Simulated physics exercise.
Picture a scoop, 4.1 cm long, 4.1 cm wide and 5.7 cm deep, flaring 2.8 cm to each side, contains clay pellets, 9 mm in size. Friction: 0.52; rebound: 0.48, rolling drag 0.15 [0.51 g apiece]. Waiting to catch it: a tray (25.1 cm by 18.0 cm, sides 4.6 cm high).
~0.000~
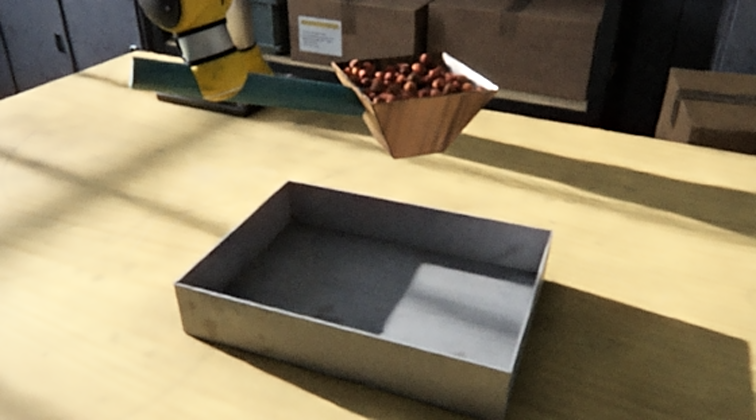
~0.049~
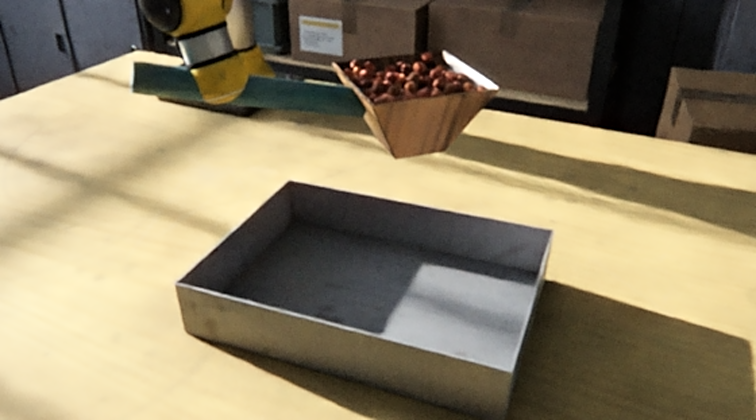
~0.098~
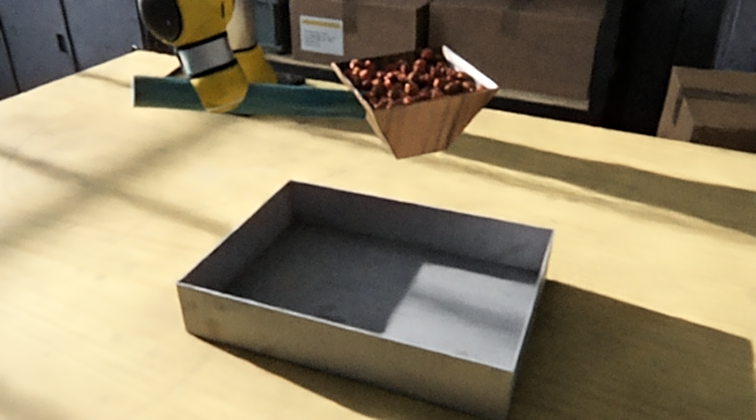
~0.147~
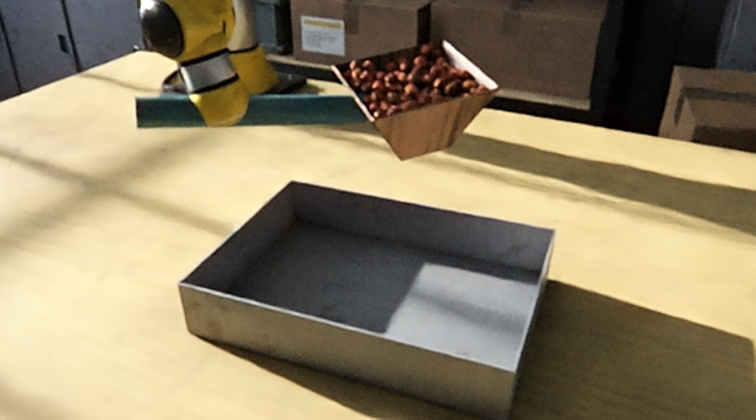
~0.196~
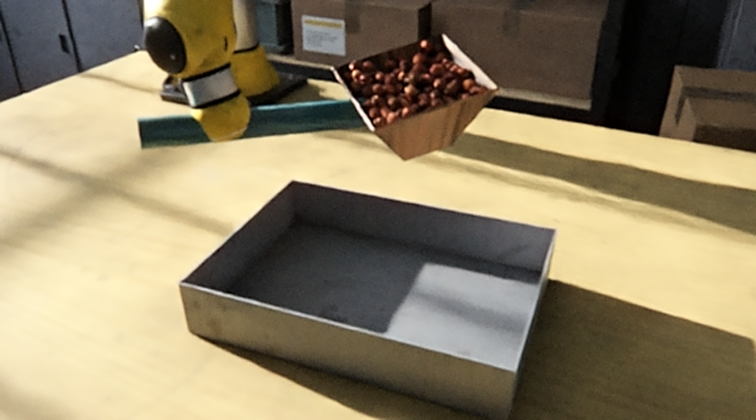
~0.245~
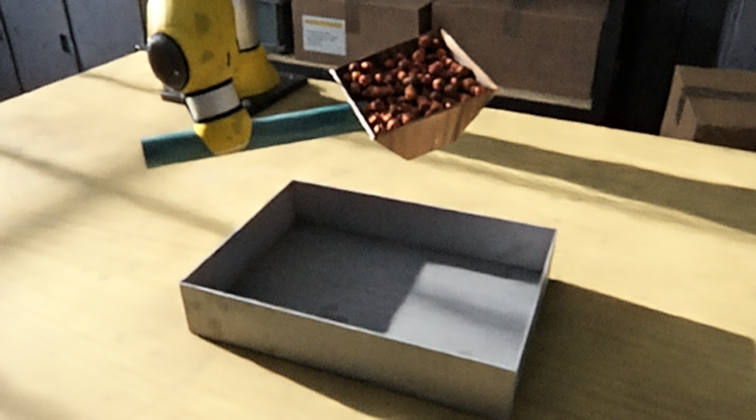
The clip opens on a wooden scoop heaped with reddish-brown pellets, held nearly level by a yellow robot arm above and behind an empty grey metal tray. The arm then lowers the handle end and rotates, and the scoop tilts steadily toward the front, showing more of the pellets inside.
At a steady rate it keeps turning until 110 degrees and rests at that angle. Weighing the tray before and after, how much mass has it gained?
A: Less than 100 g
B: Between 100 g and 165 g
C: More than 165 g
Answer: B.
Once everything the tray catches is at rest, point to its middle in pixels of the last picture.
Near (368, 313).
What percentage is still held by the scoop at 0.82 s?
70 % of the load.
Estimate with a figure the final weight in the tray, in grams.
Estimated mass: Near 150 g.
After 0.56 s, tilt 54 degrees; 0 g in the tray, scoop holds 100 %.
Then, at 0.82 s, tilt 82 degrees; 23 g in the tray, scoop holds 70 %.
After 1.06 s, tilt 107 degrees; 130 g in the tray, scoop holds 10 %.
After 1.29 s, tilt 110 degrees; 154 g in the tray, scoop holds 0 %.
In the end, at 1.7 s, 154 g in the tray, scoop holds 0 %.
